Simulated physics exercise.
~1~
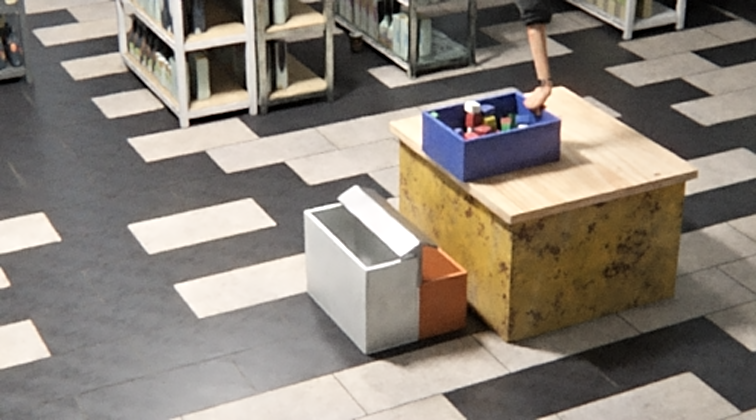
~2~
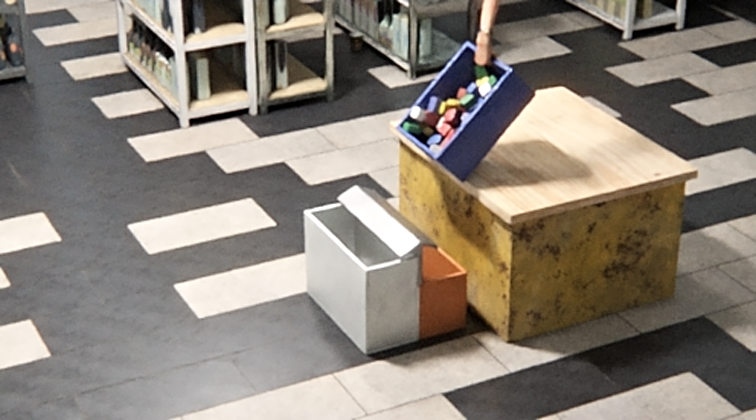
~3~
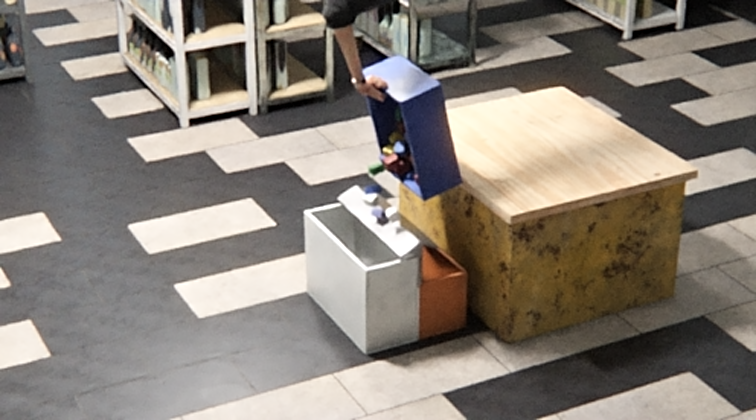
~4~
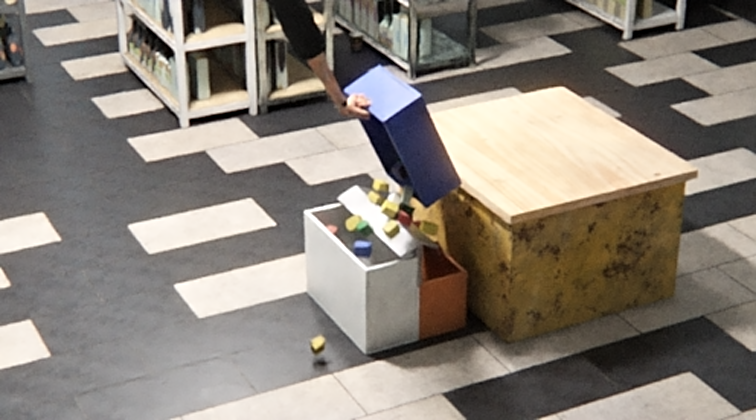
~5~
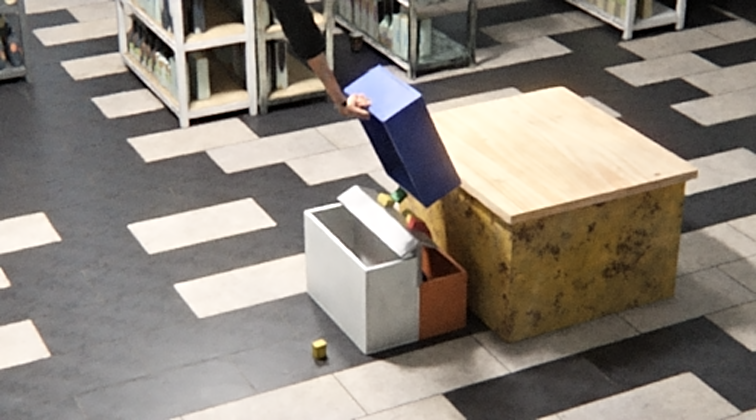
A blue crate is tipped by hand, spilling bricks mostly into the white tub below.
